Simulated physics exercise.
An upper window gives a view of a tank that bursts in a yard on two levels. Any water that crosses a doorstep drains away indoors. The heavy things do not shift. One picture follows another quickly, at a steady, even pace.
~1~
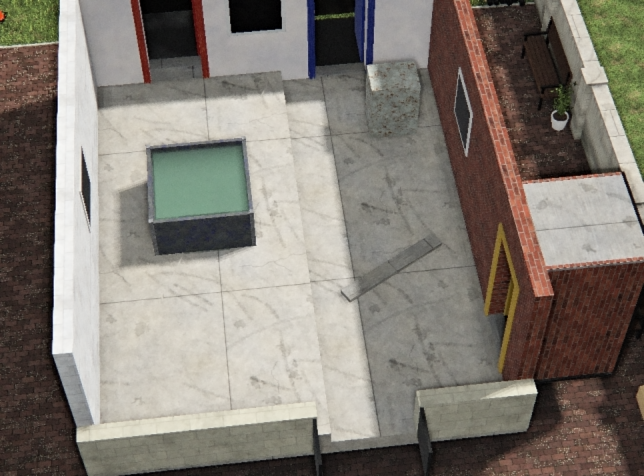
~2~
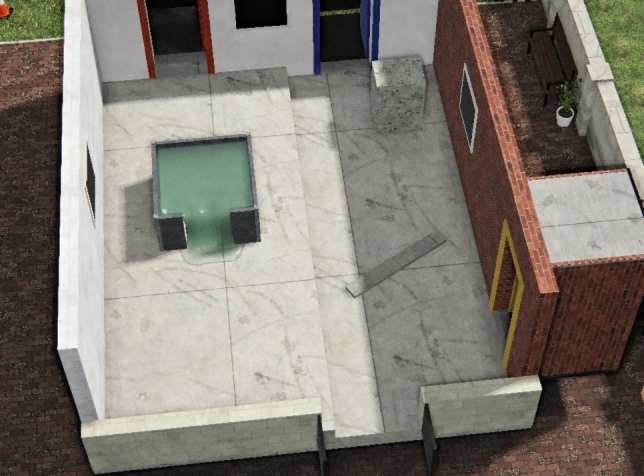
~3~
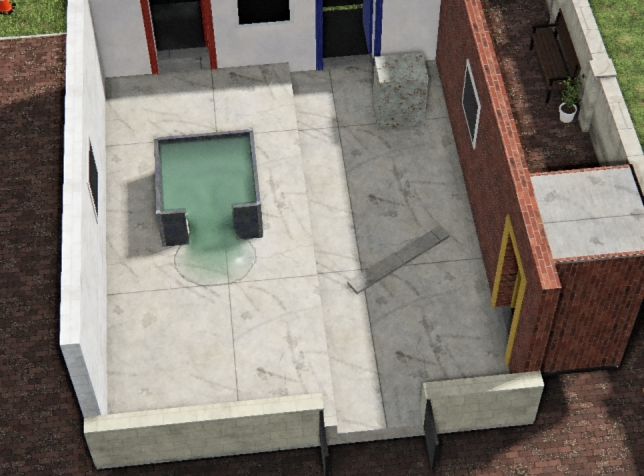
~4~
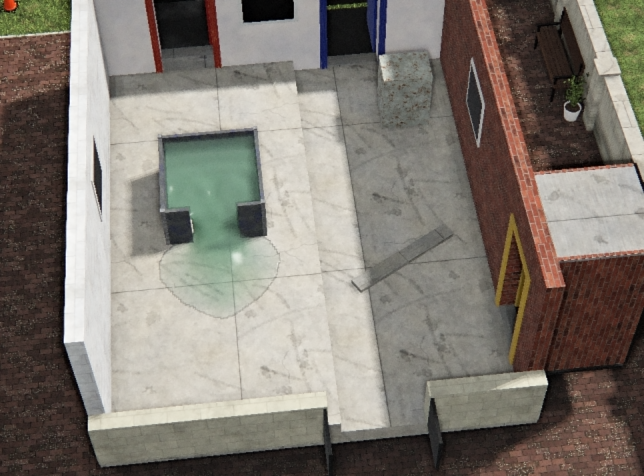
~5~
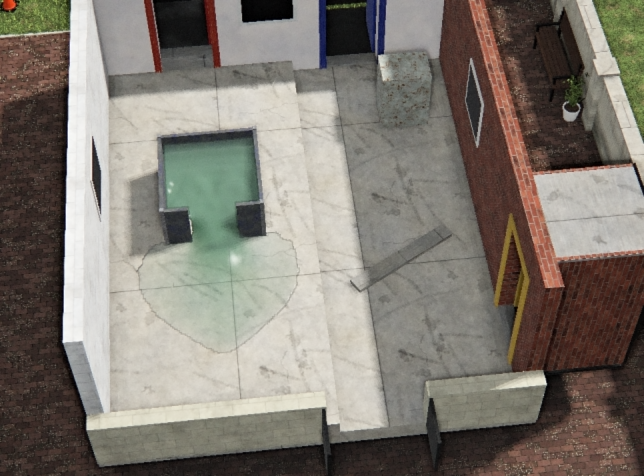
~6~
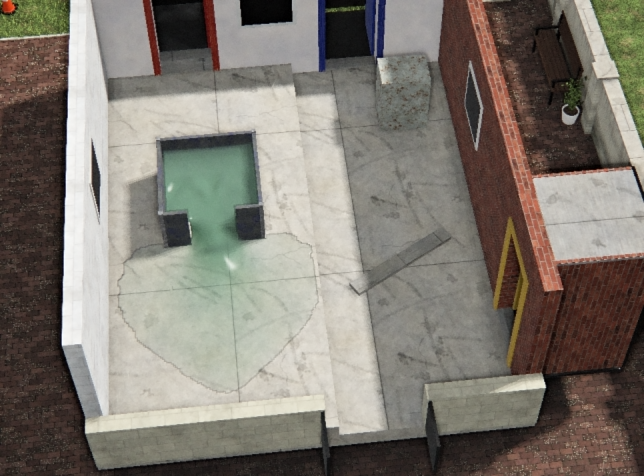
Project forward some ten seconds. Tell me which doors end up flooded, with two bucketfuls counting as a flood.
As I see it, the yellow door exceeds two buckets, the red door never exceeds two buckets, the blue door never exceeds two buckets.
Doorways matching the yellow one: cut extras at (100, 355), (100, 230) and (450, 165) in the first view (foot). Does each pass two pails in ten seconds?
Taking each in turn: Runs above, then runs below, then runs below.
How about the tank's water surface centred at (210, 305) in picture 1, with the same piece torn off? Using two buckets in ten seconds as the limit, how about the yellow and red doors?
Door check - yellow: Over the mark; red: Short of the mark.
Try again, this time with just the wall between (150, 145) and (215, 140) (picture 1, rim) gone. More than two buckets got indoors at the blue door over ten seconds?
Result for the blue door: It ends up above.
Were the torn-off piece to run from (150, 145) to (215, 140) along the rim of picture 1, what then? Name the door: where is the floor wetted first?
It is the red one.
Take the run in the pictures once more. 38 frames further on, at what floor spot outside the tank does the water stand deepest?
Somewhere around pixel (492, 404).
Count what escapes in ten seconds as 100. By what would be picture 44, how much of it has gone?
It works out at roughly 60 per cent.
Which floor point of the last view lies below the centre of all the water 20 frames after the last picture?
That puts it at around (236, 308).
A moment on, water covers 30 % of the floor; the yellow door not reached, the red door not reached, the blue door not reached.
Next, water covers 35 % of the floor; the yellow door not reached, the red door not reached, the blue door not reached.
Then, water covers 35 % of the floor; the yellow door wet at the sill, nothing in, the red door not reached, the blue door not reached.
Later, water covers 50 % of the floor; the yellow door under two buckets in, the red door not reached, the blue door not reached.
In the end, water covers 65 % of the floor; the yellow door over two buckets in, the red door wet at the sill, nothing in, the blue door not reached.
